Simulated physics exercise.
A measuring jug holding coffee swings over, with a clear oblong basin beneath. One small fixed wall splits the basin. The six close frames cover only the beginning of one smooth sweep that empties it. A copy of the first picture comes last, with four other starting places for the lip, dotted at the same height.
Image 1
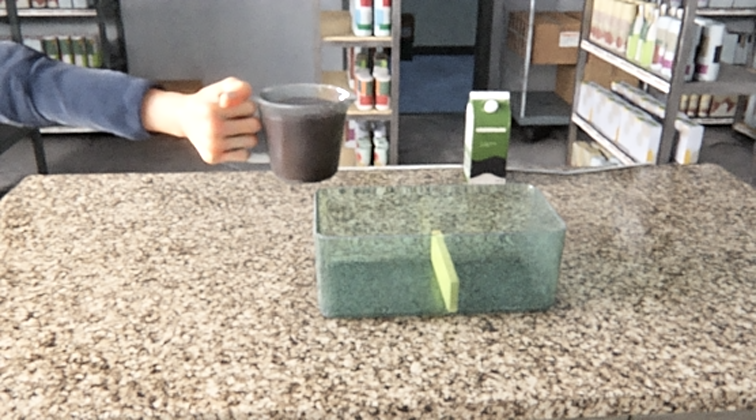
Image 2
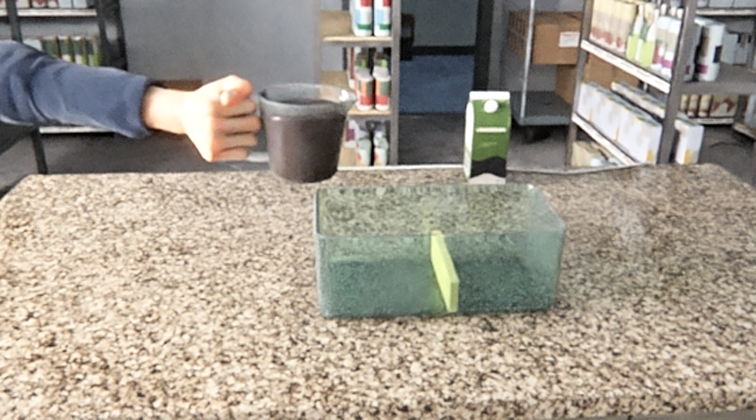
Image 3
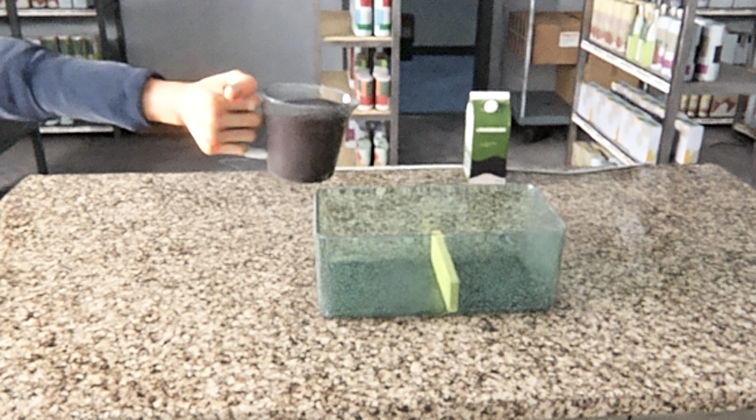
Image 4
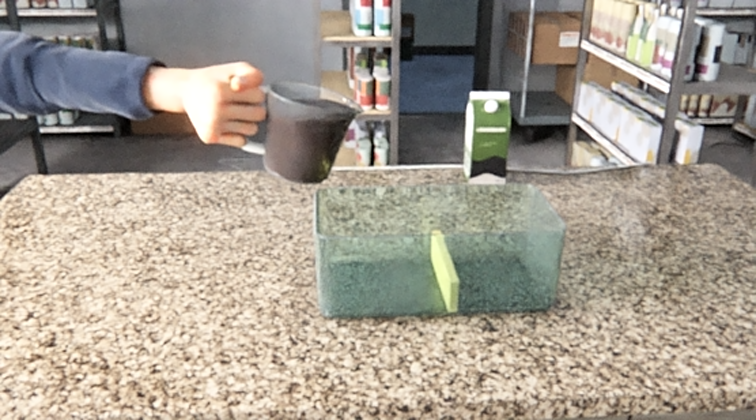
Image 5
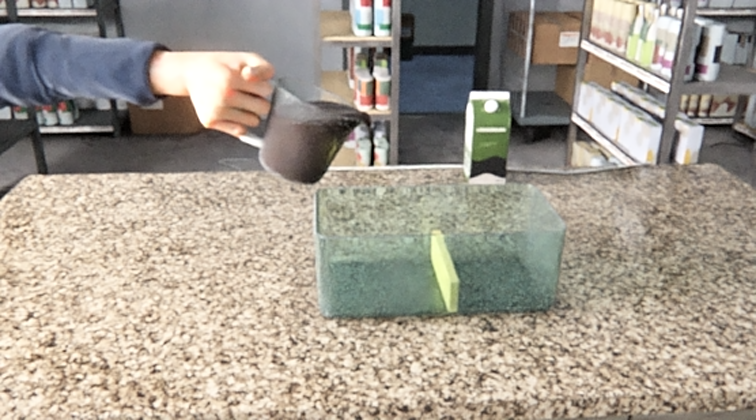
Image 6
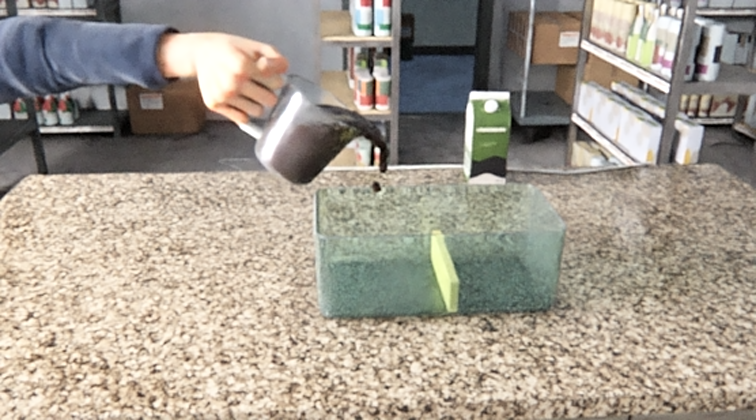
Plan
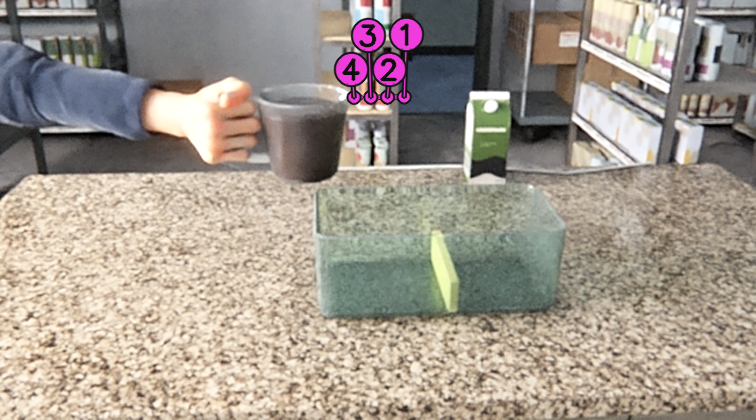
On a speckled stone counter, a hand held a jug of dark liquid above a clear oblong basin with a yellow-green divider, then gradually tilted it rightward until some liquid came over the lip.
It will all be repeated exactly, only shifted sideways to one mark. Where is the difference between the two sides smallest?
It is 1.
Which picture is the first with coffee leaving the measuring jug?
In picture 5.
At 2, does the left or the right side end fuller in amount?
More ends on the left.
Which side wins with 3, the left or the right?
More ends on the left.
In magenta, 1 at (404, 96); 2 at (387, 97); 3 at (370, 97); 4 at (354, 97).
For place 1, about 50 % ends left of the wall and 50 % right of it.
For place 2, about 81 % ends left of the wall and 18 % right of it.
For place 3, about 95 % ends left of the wall and 4 % right of it.
For place 4, about 95 % ends left of the wall and 4 % right of it.
